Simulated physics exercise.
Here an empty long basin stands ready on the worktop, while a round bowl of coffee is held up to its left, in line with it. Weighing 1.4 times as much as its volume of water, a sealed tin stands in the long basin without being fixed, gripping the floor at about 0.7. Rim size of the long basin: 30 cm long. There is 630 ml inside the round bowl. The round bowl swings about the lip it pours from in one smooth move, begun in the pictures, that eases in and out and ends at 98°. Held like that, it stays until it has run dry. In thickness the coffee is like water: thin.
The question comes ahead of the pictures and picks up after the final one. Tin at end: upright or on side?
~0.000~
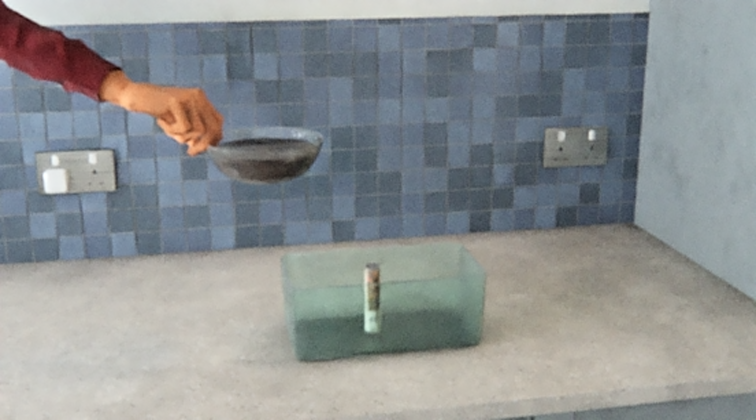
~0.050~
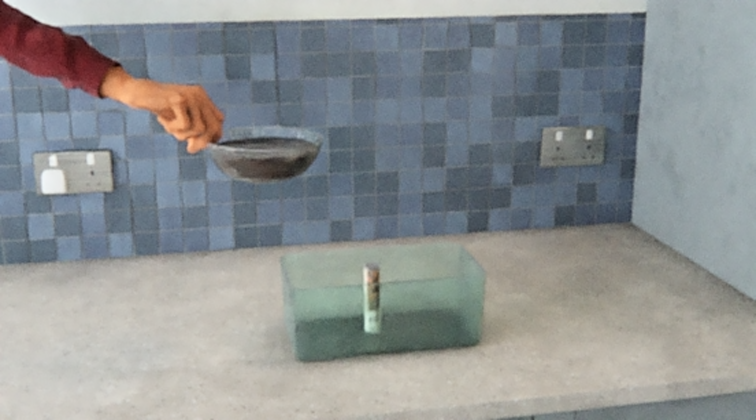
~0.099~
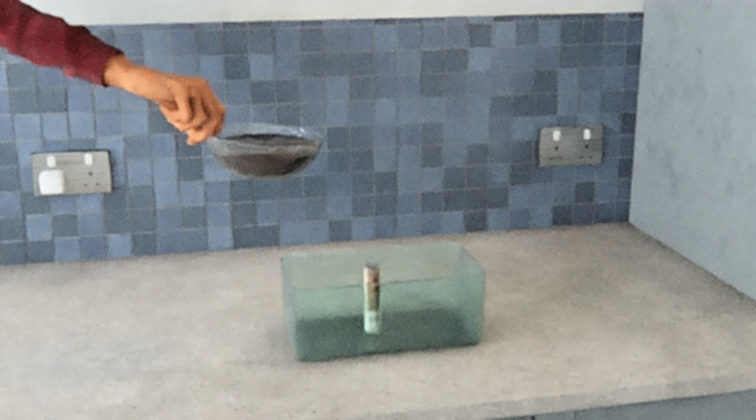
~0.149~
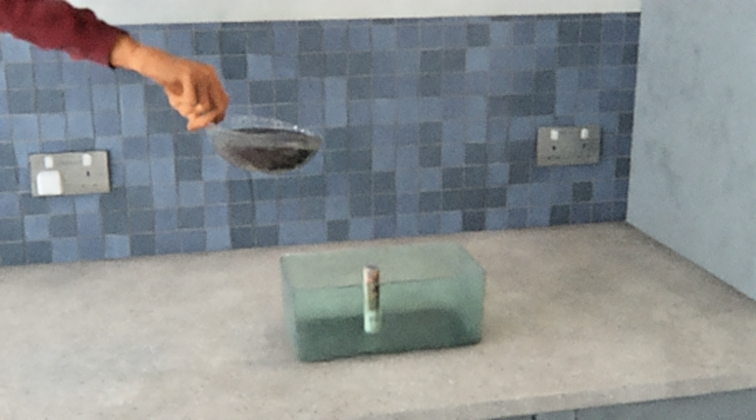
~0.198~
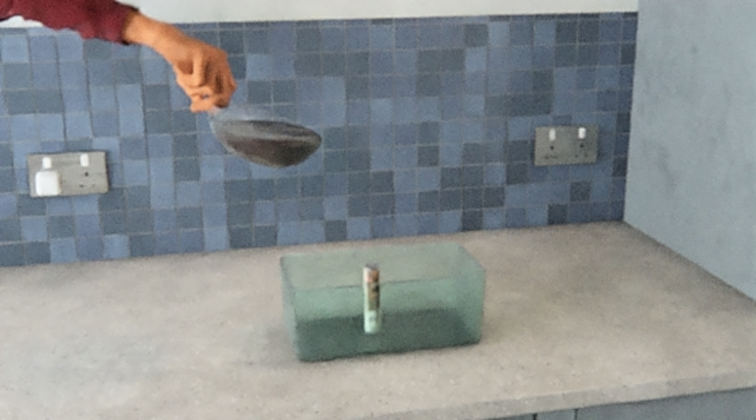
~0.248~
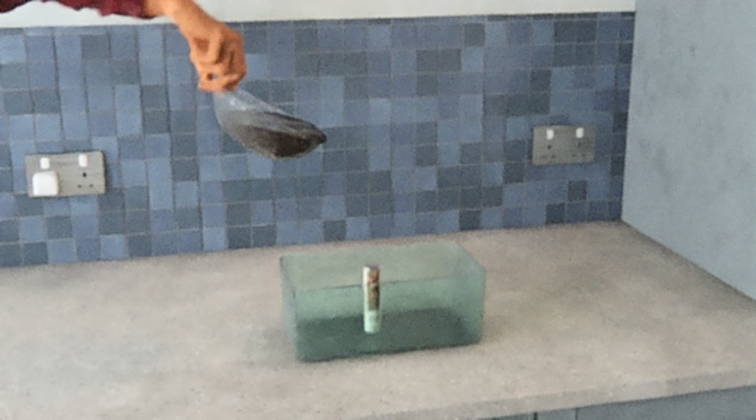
Watch, it's going to be unseated.
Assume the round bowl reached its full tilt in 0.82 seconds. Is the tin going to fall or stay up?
Tips over.
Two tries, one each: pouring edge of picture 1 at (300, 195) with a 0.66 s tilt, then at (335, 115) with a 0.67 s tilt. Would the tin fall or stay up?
Try 1: Still standing; try 2: Tipped over.
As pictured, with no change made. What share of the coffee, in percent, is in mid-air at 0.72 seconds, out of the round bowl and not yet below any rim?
Near 10 percent.
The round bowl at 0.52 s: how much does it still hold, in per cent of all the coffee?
Roughly 12 per cent.
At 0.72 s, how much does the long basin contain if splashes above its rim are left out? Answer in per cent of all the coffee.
90 %, more or less.
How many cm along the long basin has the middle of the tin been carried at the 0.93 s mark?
Some 4 cm.
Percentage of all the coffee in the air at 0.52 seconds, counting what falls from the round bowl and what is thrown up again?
Some 82 % is the figure.
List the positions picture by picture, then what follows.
In the first frame, it leans 0°; its right rim is at (322, 138); the coffee meets the walls at (210, 150) and (318, 146); the long basin's rim runs from (286, 273) to (473, 259); the tin's top is at (372, 269).
In the second frame, it leans 1°; its right rim is at (322, 138); the coffee meets the walls at (209, 149) and (317, 145).
In the third frame, it leans 5°; its right rim is at (322, 138); the coffee meets the walls at (210, 145) and (318, 142).
In the fourth frame, it leans 12°; its right rim is at (321, 139); the coffee meets the walls at (211, 137) and (318, 138).
In the fifth frame, it leans 20°; its right rim is at (321, 139); the coffee meets the walls at (213, 126) and (320, 133).
In the sixth frame, it leans 30°; its right rim is at (321, 139); the coffee meets the walls at (218, 115) and (313, 127); 5 per cent is over the edge.
Then, 0.52 s in, the tilt is 88° and 11 per cent is still to pour; the tin stands where it began.
Then, 0.72 s in, the tilt is 98° and 0 per cent is still to pour; the tin stands where it began.
Then, 0.93 s in, the tilt is 98° and 0 per cent is still to pour; the tin leans 38°.
Then, 1.16 s in, the tilt is 98° and 0 per cent is still to pour; the tin lies on its side.
Finally, the tin lies on its side.
